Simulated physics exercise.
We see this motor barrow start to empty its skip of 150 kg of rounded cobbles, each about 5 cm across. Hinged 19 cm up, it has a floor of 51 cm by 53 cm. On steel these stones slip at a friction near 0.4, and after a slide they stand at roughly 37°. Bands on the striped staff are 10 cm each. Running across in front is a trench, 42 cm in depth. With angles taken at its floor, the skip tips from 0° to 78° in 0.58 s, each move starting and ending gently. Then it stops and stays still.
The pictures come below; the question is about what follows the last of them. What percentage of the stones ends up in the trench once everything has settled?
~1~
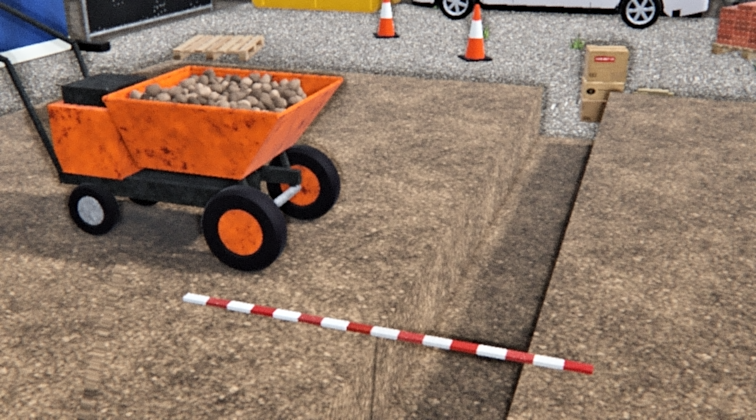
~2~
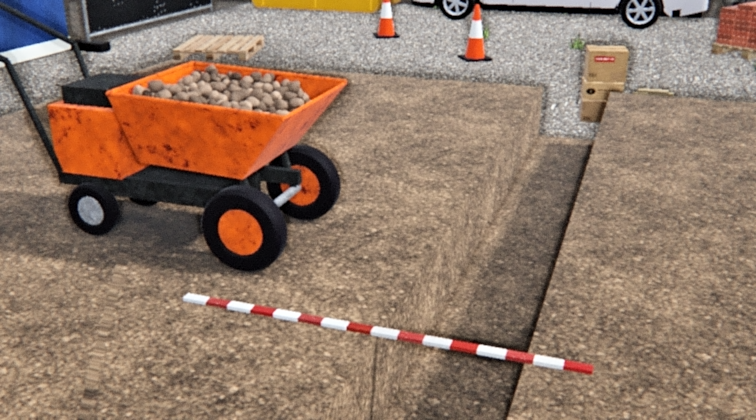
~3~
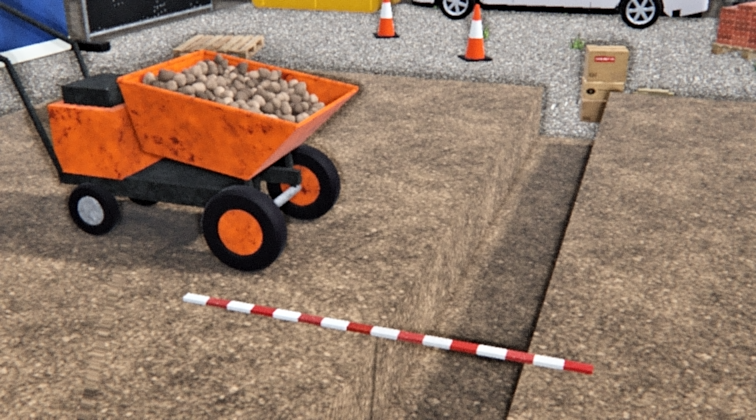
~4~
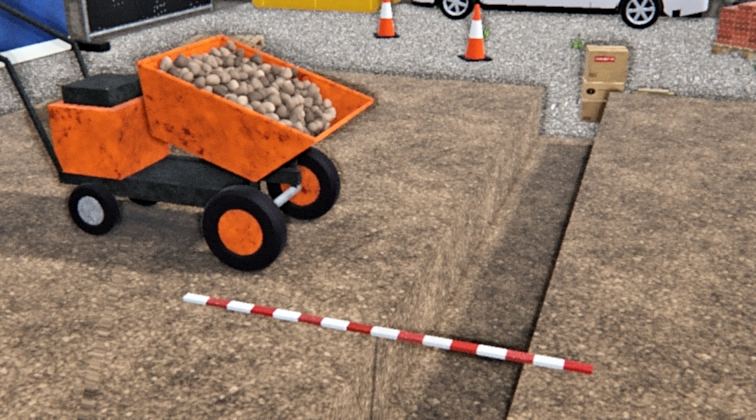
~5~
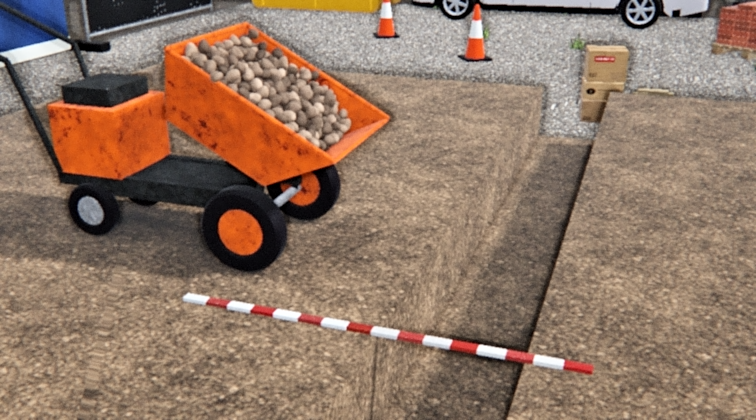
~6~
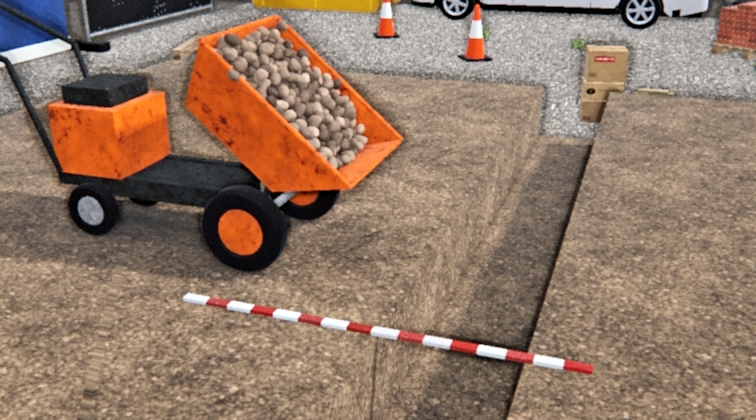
About 86 per cent.
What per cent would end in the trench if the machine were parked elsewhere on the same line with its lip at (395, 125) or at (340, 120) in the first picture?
Roughly 55 in a hundred from the first, 95 in a hundred from the second.
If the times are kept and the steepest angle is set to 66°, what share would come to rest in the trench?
In that case around 90 percent.
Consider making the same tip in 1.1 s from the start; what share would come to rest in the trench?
Near 75 per cent.
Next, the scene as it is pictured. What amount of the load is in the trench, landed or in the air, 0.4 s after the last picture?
By that moment, roughly 40 per cent of the load.
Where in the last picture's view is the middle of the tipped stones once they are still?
Centre estimate: Around (491, 346).
Then, 0.1 s after the last picture the floor is at 65°, 100 % in the skip; the foremost stones are at (378, 197).
Then, 0.4 s after the last picture the floor is at 78°, 50 % in the skip, 8 % short of the trench, 42 % in the trench; the foremost stones are at (488, 328).
Then, 0.7 s after the last picture the floor is at 78°, 9 % in the skip, 11 % short of the trench, 81 % in the trench; the foremost stones are at (559, 335).
Then, 2.7 s after the last picture the floor is at 78°, 4 % in the skip, 10 % short of the trench, 86 % in the trench; the foremost stones are at (594, 339).
